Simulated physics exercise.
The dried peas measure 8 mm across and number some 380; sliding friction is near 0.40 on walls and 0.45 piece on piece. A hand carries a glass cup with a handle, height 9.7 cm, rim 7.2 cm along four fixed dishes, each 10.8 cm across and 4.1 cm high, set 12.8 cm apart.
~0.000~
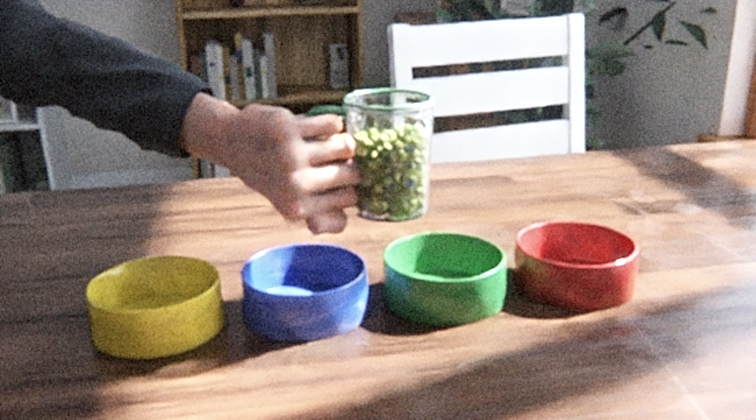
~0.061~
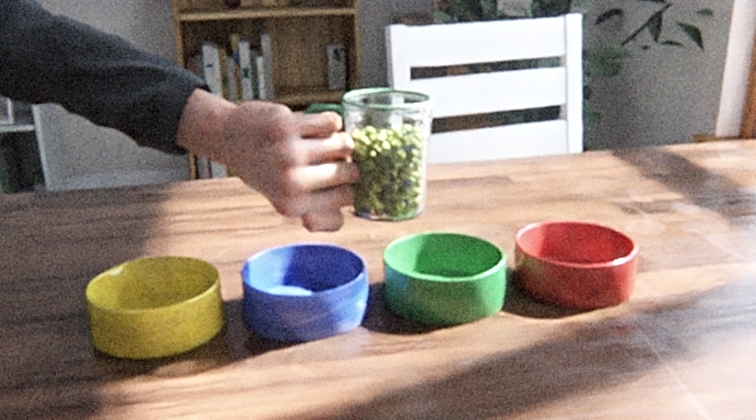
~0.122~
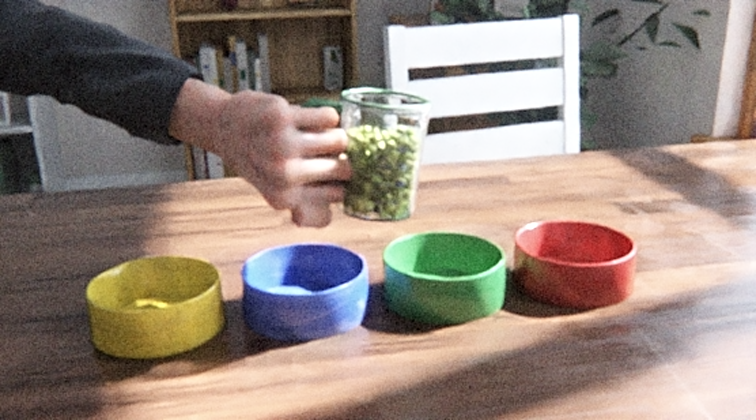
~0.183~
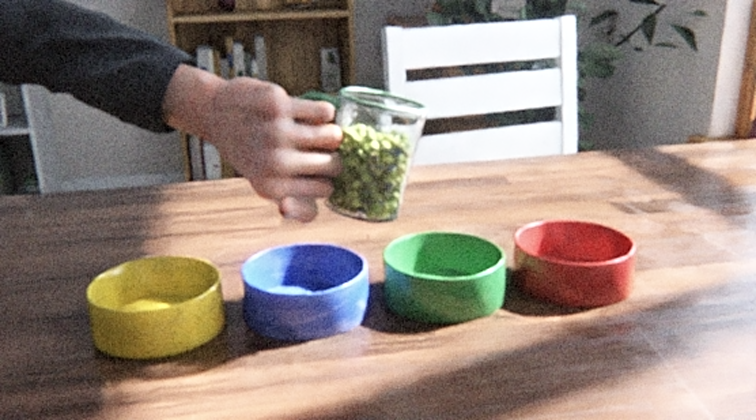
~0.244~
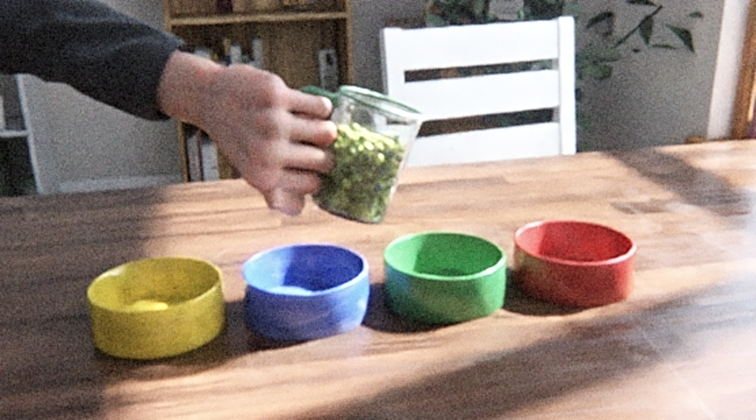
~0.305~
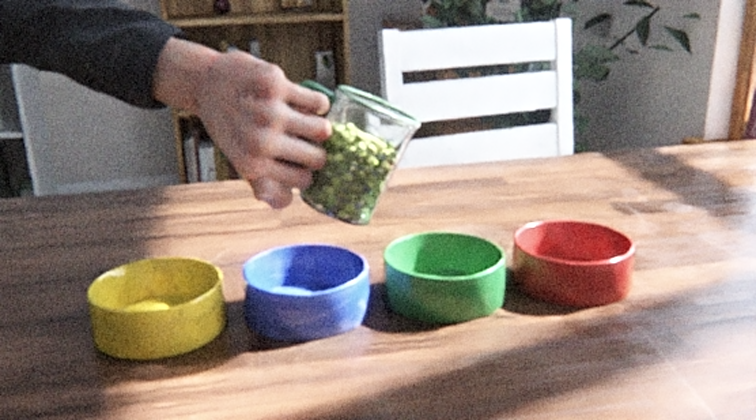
A hand holding a clear cup of green dried peas moves it slightly left above a wooden table while tilting it gradually to the right, over a row of yellow, blue, green and red dishes.
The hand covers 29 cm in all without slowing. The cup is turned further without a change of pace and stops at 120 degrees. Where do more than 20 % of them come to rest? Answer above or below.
Red: Below, blue: Above, green: Below, yellow: Below, counter: Below.
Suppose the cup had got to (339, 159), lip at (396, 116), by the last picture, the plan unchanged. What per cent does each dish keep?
Red 0, blue 0, green 0, yellow 100.
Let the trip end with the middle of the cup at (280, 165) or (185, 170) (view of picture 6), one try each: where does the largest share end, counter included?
The winner: Blue; blue.
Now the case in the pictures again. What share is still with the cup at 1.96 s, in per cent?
Some 0 per cent of the load.
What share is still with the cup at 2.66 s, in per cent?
About 0 per cent.
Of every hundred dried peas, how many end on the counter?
Roughly 0 per cent.
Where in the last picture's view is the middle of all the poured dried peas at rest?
Around (299, 290).
After 1.30 s, tilt 120 degrees; cup holds 45 %, blue 50 %.
After 1.96 s, tilt 120 degrees; cup holds 0 %, blue 100 %.
Then, at 2.66 s, tilt 120 degrees; cup holds 0 %, blue 100 %.
By 3.0 s all is still; red 0 %, blue 100 %, green 0 %, yellow 0 %, counter 0 %.
